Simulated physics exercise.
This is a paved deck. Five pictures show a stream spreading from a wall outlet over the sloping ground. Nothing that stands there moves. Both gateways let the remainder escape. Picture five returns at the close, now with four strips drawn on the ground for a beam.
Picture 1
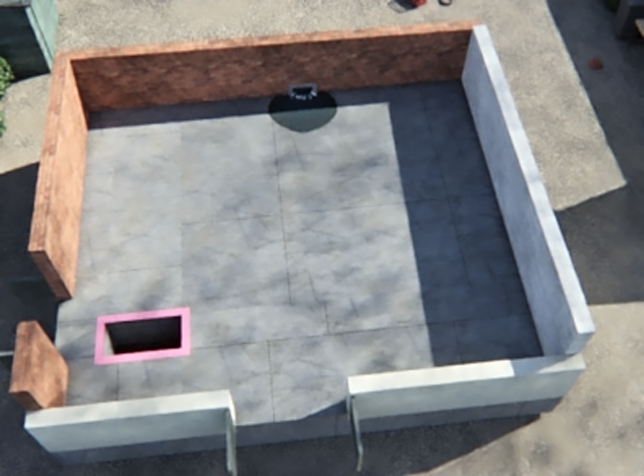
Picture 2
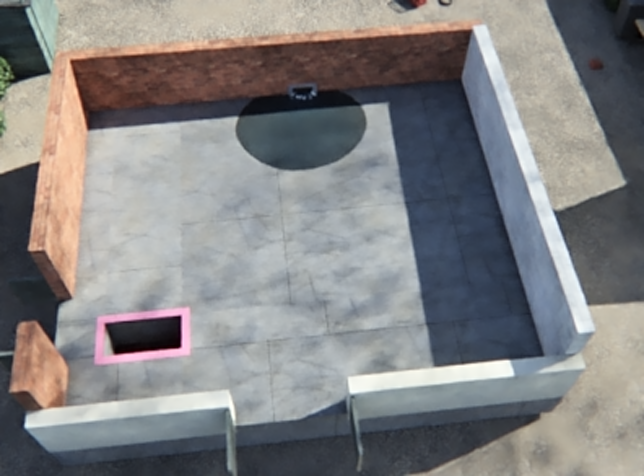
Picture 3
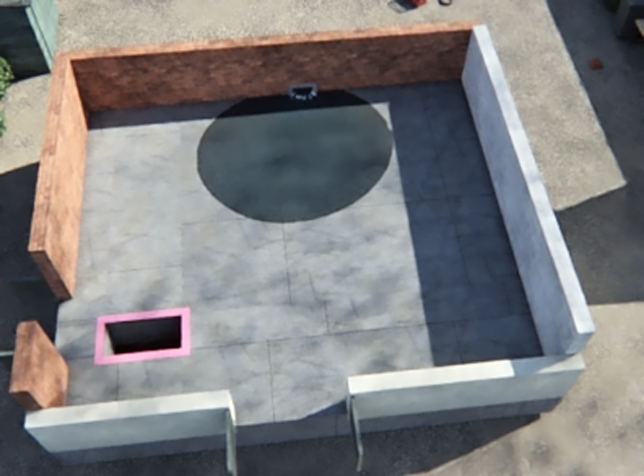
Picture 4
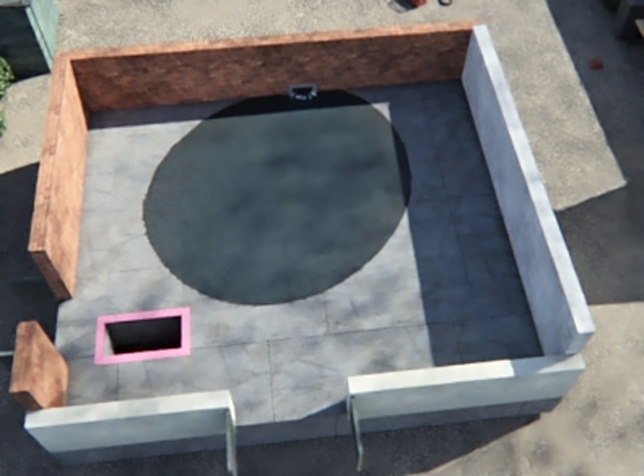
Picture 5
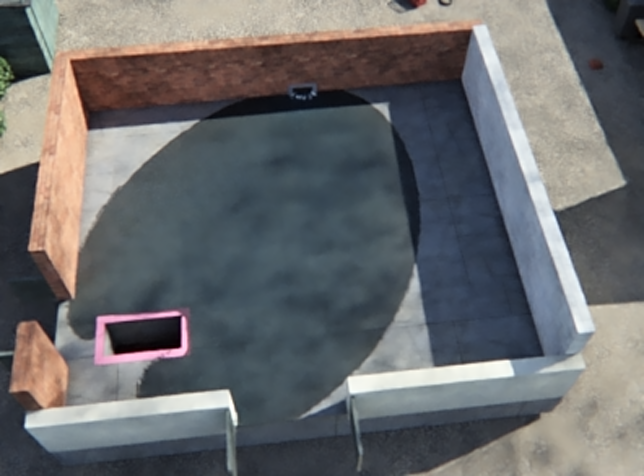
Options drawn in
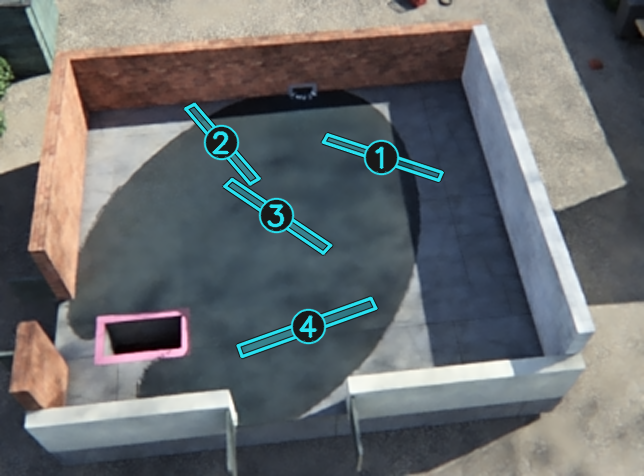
Dark water spreading from an outfall at the back wall across a walled paved deck, reaching a pink-edged drain at lower left.
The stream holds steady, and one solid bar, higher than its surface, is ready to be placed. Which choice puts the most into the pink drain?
4.
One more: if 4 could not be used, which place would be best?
The answer is 1.
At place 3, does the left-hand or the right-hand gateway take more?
The right one.
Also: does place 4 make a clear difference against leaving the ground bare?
Yes, by a good deal.
On the marked copy, 1 from (325, 138) to (440, 176); 2 from (190, 106) to (254, 181); 3 from (228, 182) to (326, 249); 4 from (240, 351) to (373, 303).
With 1, about 50 % of the stream runs into the pink drain, about 50 % out by the gates.
With 2, about 34 % of the stream runs into the pink drain, about 66 % out by the gates.
With 3, about 35 % of the stream runs into the pink drain, about 65 % out by the gates.
With 4, about 71 % of the stream runs into the pink drain, about 29 % out by the gates.
